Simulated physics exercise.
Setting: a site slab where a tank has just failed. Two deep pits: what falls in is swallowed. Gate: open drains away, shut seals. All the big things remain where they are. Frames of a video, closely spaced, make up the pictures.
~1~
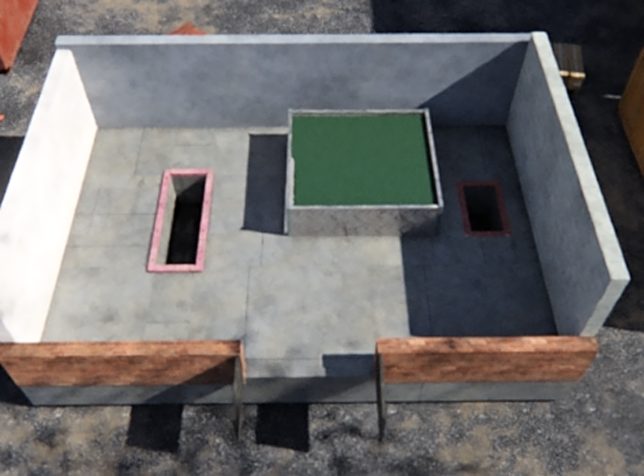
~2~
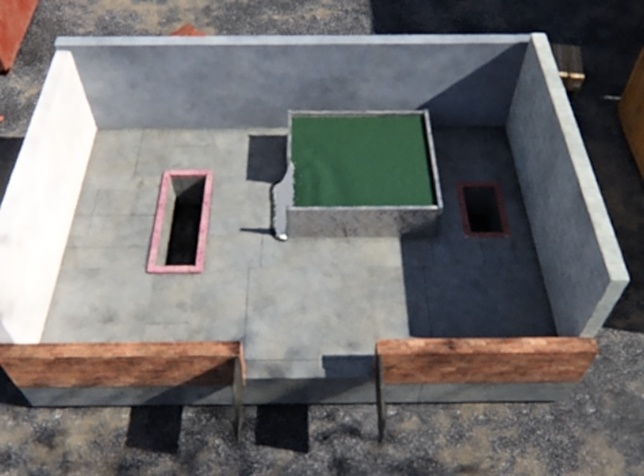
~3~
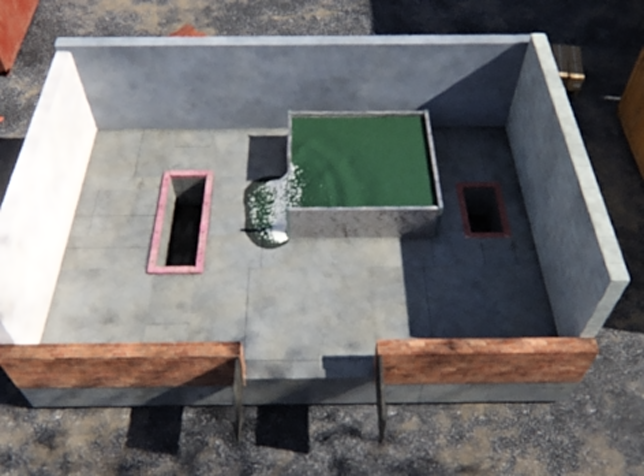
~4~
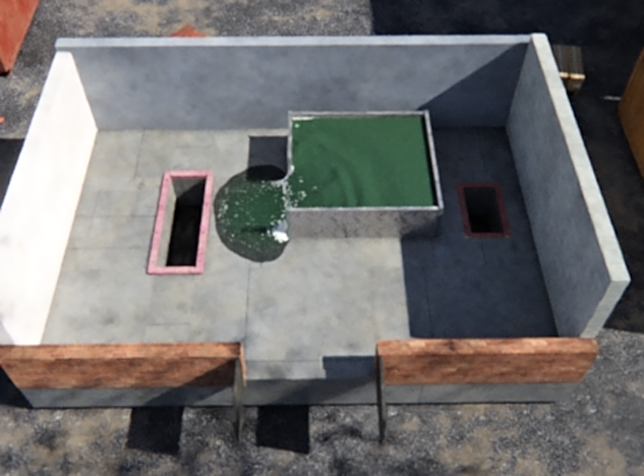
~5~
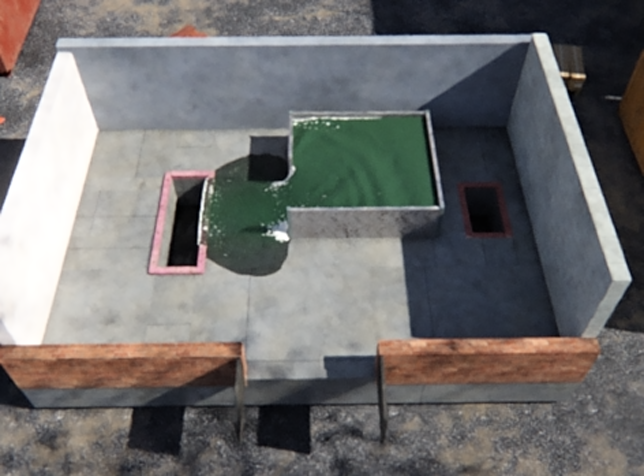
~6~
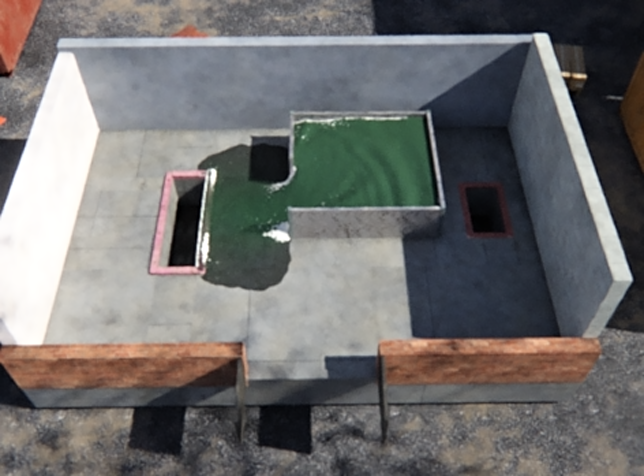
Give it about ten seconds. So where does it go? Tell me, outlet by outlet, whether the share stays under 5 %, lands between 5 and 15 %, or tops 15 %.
In order: I'd say the gate drains very little - not reaching five per cent, I'd say the pink pit drains a lot - upwards of fifteen per cent, I'd say the red pit drains very little - not reaching five per cent.
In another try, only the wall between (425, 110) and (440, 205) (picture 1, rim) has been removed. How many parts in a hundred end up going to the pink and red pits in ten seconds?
In percent: Pink 0, red 60.
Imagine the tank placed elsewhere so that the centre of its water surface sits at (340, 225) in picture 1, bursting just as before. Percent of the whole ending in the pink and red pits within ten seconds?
Shares - pink: 25 in a hundred, red: 2 in a hundred.
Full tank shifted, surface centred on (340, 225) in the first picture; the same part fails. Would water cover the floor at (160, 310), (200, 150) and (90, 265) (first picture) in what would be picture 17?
Okay, first one got wet, second one high and dry, last one got wet.
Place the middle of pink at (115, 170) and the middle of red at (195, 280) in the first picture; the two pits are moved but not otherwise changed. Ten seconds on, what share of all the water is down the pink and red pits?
Per cent, approx.: Pink 30, red 20.
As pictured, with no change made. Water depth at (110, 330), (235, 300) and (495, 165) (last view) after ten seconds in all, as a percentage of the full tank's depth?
About 6 per cent, then 4 per cent, then 0 per cent.
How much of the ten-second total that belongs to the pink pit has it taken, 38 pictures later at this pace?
About 80 per cent.
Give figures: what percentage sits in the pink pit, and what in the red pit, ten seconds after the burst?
56 and 0 per cent respectively.
A moment on, water covers 20 % of the floor; the gate 0 %, the pink pit 9 %, the red pit 0 %.
Next, water covers 25 % of the floor; the gate 0 %, the pink pit 20 %, the red pit 0 %.
Then, water covers 35 % of the floor; the gate 0 %, the pink pit 32 %, the red pit 0 %.
Later, water covers 50 % of the floor; the gate 0 %, the pink pit 46 %, the red pit 0 %.
In the end, water covers 55 % of the floor; the gate 1 %, the pink pit 56 %, the red pit 0 %.
